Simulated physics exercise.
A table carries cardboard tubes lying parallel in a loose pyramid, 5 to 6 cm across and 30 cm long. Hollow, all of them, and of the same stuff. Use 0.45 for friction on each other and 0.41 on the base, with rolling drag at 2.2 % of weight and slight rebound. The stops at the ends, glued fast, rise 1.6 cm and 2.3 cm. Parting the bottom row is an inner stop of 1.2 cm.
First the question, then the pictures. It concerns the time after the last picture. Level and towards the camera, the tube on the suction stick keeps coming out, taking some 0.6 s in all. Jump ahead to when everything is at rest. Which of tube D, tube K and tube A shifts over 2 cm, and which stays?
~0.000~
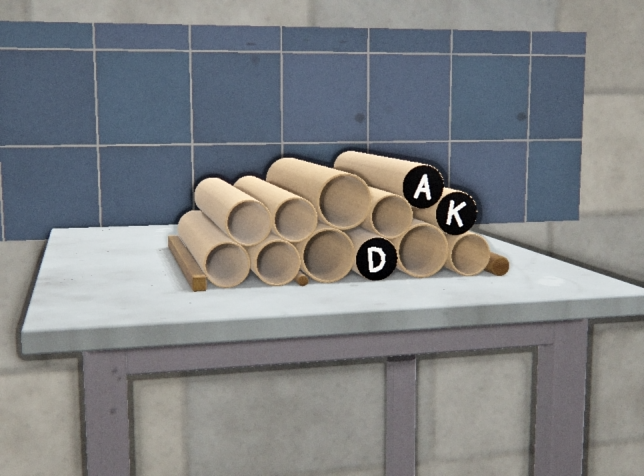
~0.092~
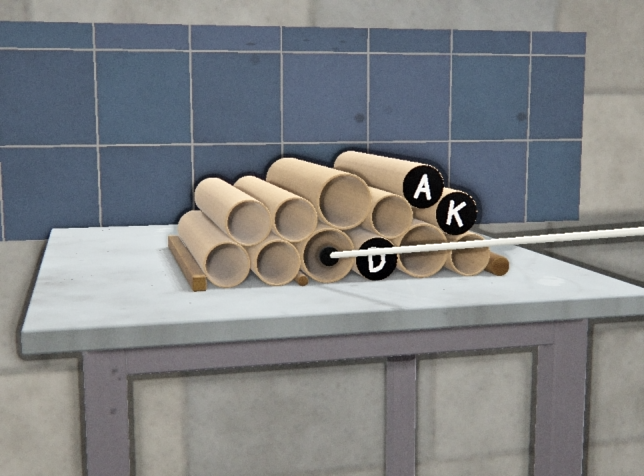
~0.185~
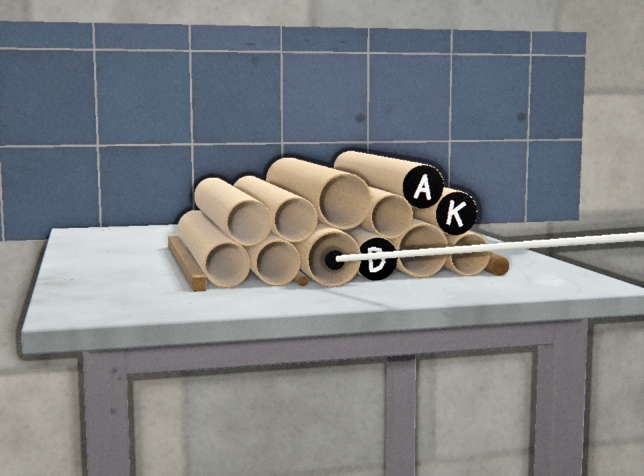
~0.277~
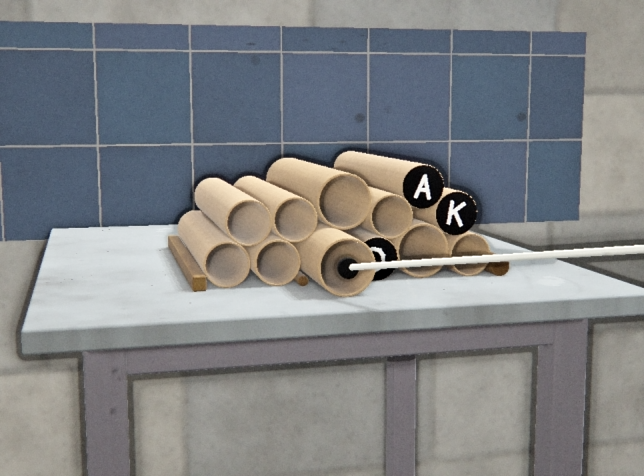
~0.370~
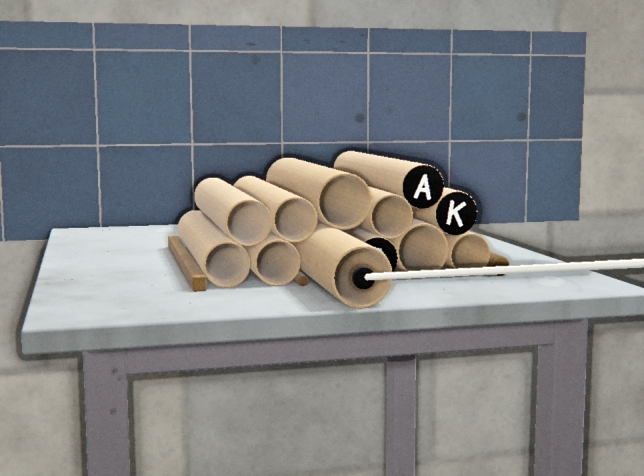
D stays; K stays; A stays.
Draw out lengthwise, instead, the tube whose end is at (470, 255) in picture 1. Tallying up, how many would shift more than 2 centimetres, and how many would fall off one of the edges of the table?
Shift: 2. Out: 1.
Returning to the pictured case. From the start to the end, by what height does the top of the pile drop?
Drop in height: About 0 cm.
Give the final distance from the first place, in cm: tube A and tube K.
Tube A: 0, tube K: 0.
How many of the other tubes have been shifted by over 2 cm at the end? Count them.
Count: 0.
After 0.73 s, 0 now displaced over 2 cm; D in place; K in place; A in place.
After 0.80 s, 0 now displaced over 2 cm; D in place; K in place; A in place.
All still by 1.0 s, 0 moved over 2 cm; not one off the edges of the table; D in place; K in place; A in place; top of the pile 13 cm high, from 13 cm.
